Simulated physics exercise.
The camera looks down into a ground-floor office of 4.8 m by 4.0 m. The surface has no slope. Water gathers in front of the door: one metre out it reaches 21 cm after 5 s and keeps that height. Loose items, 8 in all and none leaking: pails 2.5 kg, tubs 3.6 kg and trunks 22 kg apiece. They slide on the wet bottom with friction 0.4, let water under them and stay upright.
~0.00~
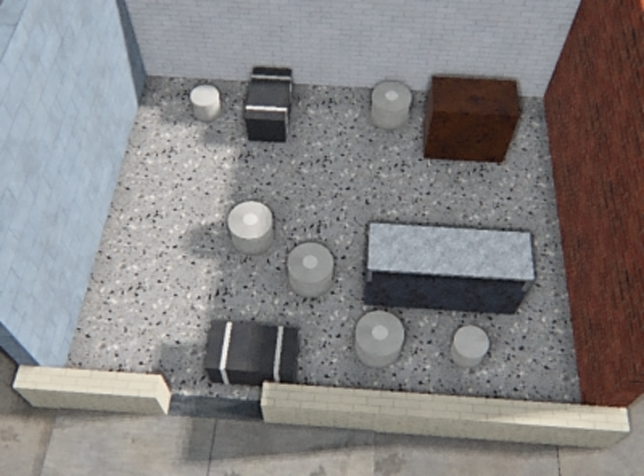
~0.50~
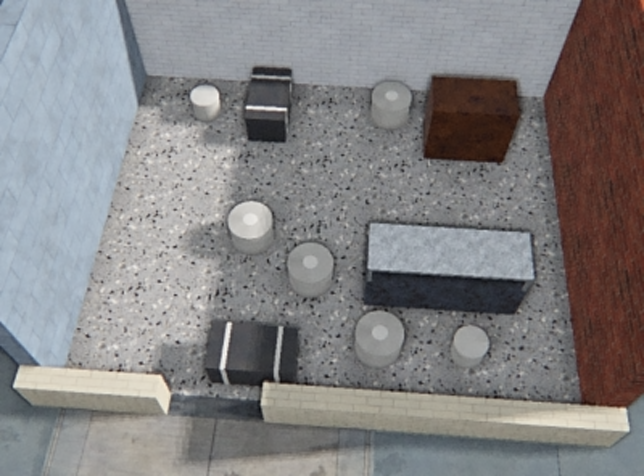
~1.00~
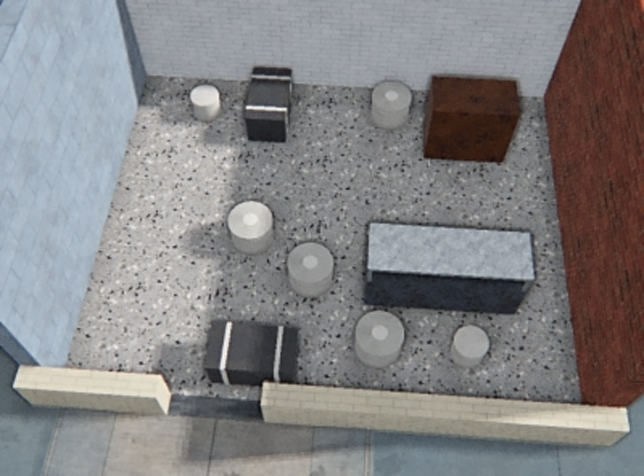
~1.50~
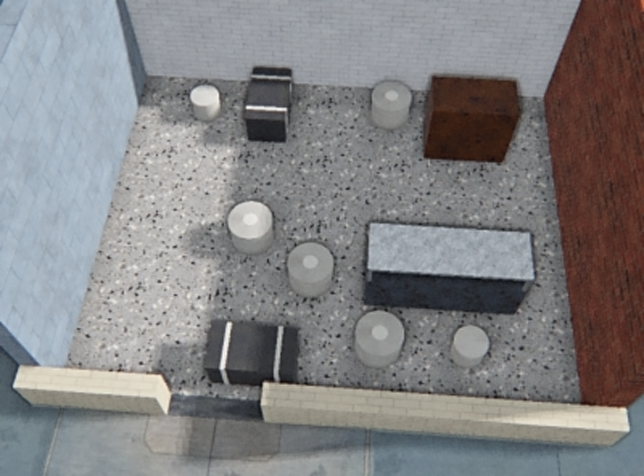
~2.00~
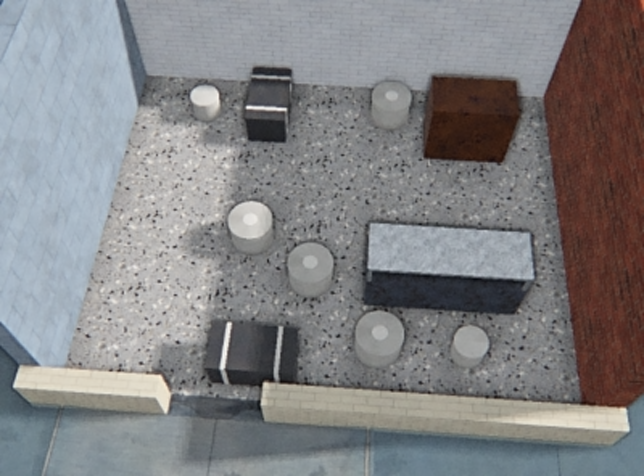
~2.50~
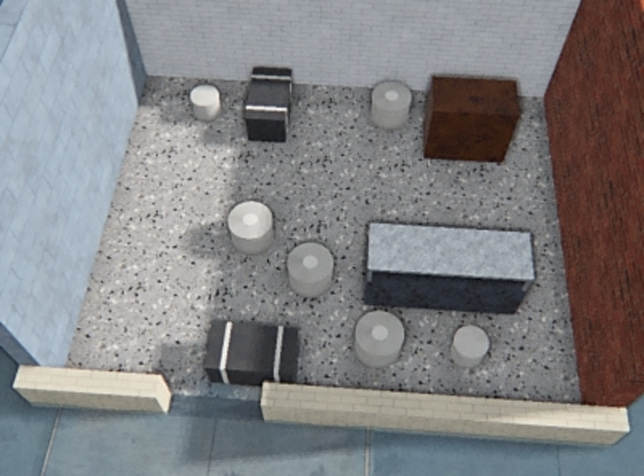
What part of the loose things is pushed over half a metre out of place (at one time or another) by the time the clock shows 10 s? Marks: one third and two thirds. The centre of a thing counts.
Share: Two thirds or above.
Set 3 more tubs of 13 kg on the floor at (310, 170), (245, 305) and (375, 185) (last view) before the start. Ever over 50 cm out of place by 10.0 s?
In turn: Under, past it, short of it.
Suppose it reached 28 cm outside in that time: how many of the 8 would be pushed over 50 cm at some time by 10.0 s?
Then 7.
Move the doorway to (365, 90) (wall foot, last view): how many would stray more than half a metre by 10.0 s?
Then 4.
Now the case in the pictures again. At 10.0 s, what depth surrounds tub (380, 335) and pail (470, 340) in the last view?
About 4 and 4 cm.
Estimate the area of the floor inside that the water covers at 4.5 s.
Roughly 4.5 m2.
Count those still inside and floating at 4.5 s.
I count 0.
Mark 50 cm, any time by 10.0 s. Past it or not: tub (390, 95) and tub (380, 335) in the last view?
In turn: Under, past it.
After 3.5 s 0 of 8 are over 50 cm from their spots; 0 afloat.
After 4.5 s 1 of 8 are over 50 cm from their spots; 0 afloat.
After 7.0 s 4 of 8 are over 50 cm from their spots; 1 afloat.
After 10.0 s 6 of 8 are over 50 cm from their spots, and 6 have been at some point; 6 afloat.
